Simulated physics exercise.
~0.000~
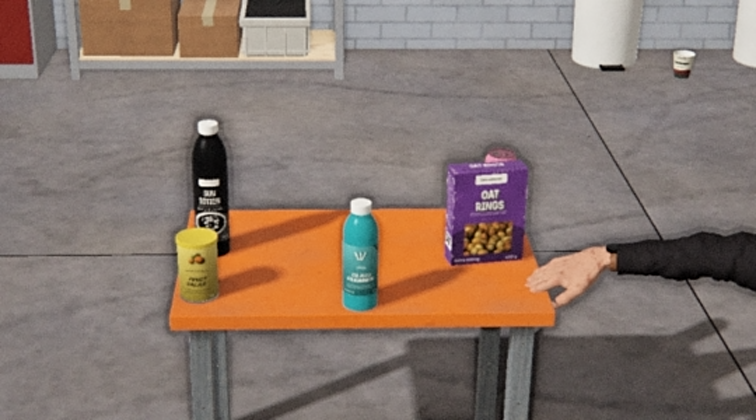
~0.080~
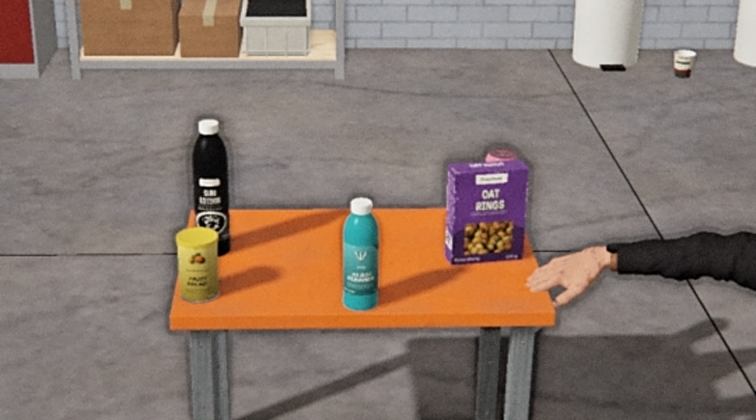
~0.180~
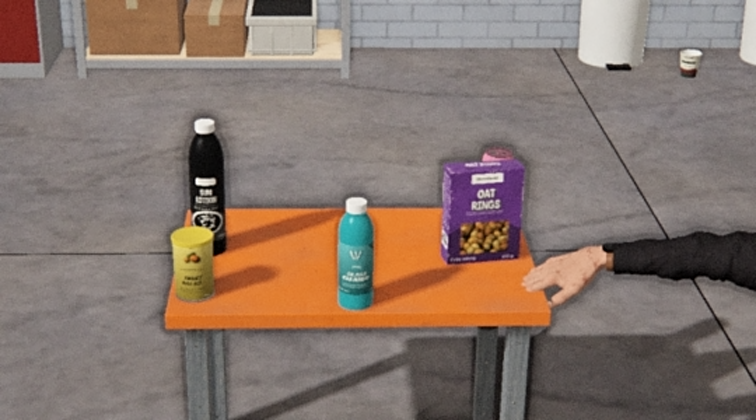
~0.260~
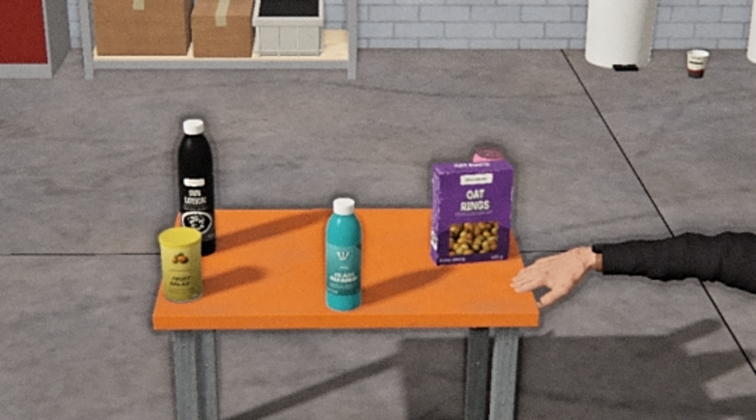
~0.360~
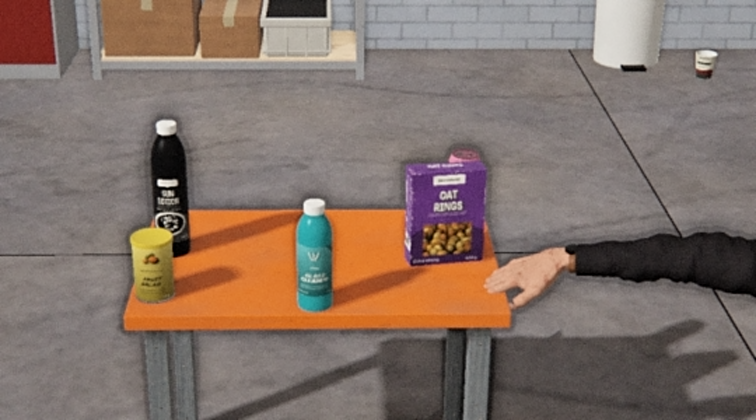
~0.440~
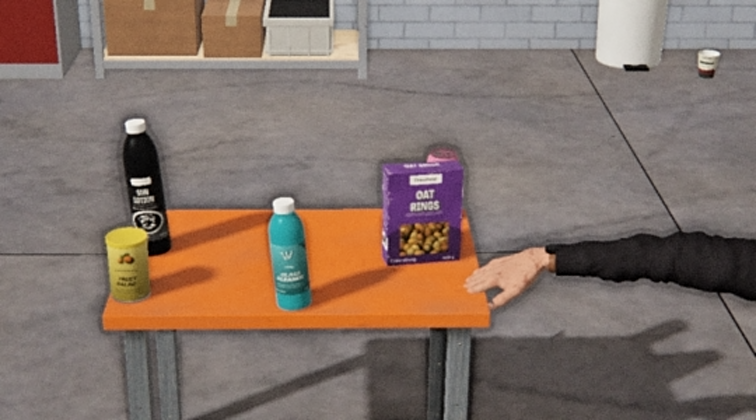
A hand in a dark sleeve reaches in from the right to the edge of an orange-topped table on a grey concrete floor, seen from the front and slightly above. A black bottle and yellow tin stand at left, a turquoise bottle near the middle, and a purple packet at right, partly hiding a pink object. After resting still, the table slides left with everything upright on it, the hand following alongside.
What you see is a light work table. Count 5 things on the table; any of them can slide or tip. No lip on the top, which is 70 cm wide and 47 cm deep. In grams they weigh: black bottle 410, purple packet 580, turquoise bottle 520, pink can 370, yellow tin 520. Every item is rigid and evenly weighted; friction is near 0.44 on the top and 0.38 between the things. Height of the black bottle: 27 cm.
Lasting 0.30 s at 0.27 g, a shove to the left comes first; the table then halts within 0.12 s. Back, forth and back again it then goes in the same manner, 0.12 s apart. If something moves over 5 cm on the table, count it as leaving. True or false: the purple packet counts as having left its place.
False.
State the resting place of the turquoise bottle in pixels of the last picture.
Its middle comes to rest around (304, 294).
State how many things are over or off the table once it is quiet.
3.
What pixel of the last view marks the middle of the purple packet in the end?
Around pixel (509, 213).
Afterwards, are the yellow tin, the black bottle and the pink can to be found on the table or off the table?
Final state - the yellow tin stays within bounds; the black bottle ends out of bounds; the pink can ends out of bounds.
After 0.74 s, table 14 cm from its start; black bottle now off the table; purple packet moved 3 cm near (424, 213); turquoise bottle on its side.
After 1.04 s, turquoise bottle on its side; pink can 8° off upright.
After 1.54 s, table 17 cm from its start; pink can now off the table; turquoise bottle on its side.
After 1.94 s, table 8 cm from its start; purple packet moved 3 cm near (457, 213); turquoise bottle on its side; yellow tin moved 2 cm.
In the end (3.2 s), off the table, black bottle and pink can; toppled on the table, turquoise bottle; the other 2 under 5 cm from the start. In the last view, purple packet near (509, 213).
